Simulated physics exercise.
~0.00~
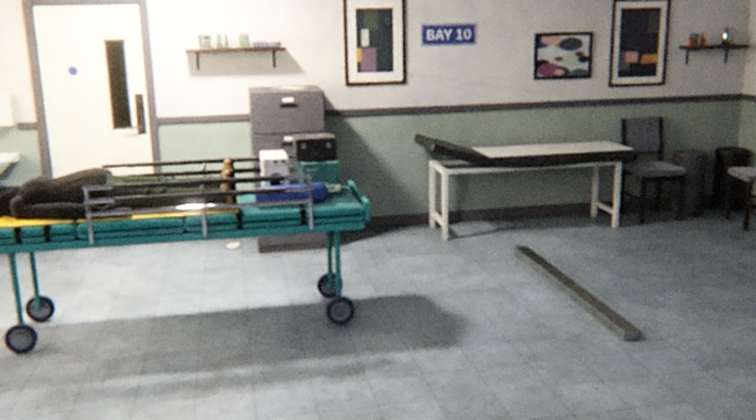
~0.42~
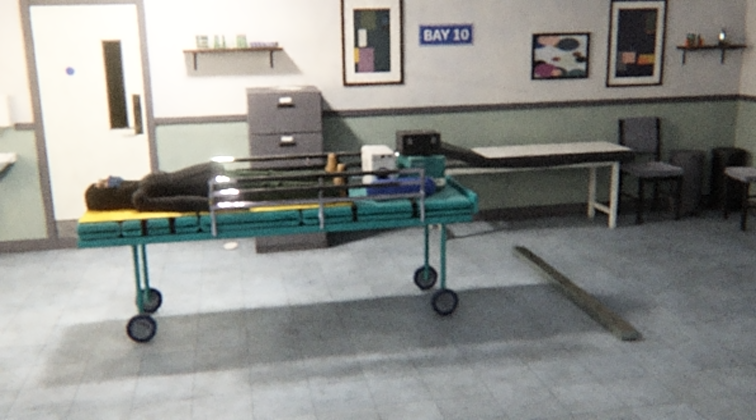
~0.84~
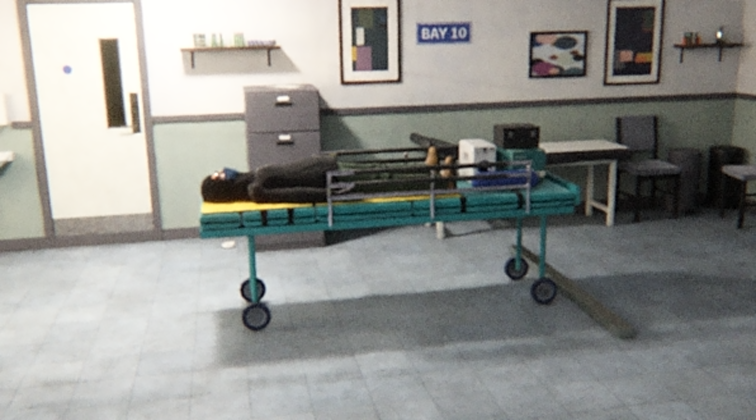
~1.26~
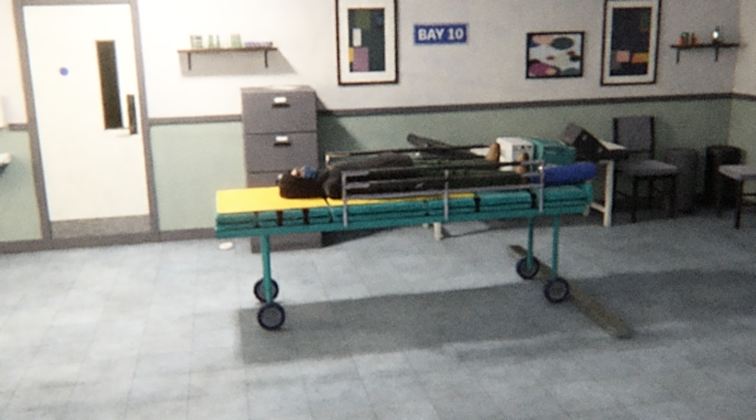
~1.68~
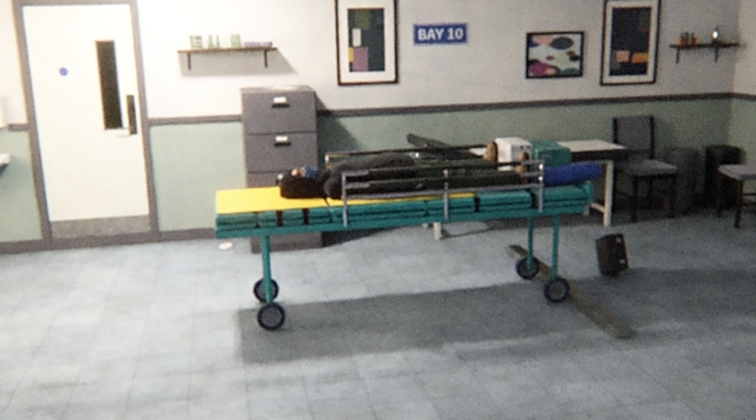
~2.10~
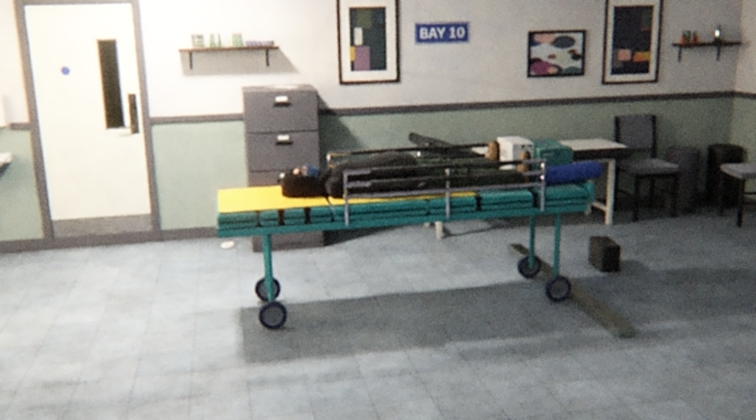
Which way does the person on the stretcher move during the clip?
The person moves to the right, feet first, along with the rolling stretcher and then a little further along its top.
In a hospital bay, a teal wheeled stretcher carrying a dark-clad person and loose items rolls right and stops at a low sill on the floor. The person and items slide towards the foot end, and a black case drops to the floor while the rest stay on.
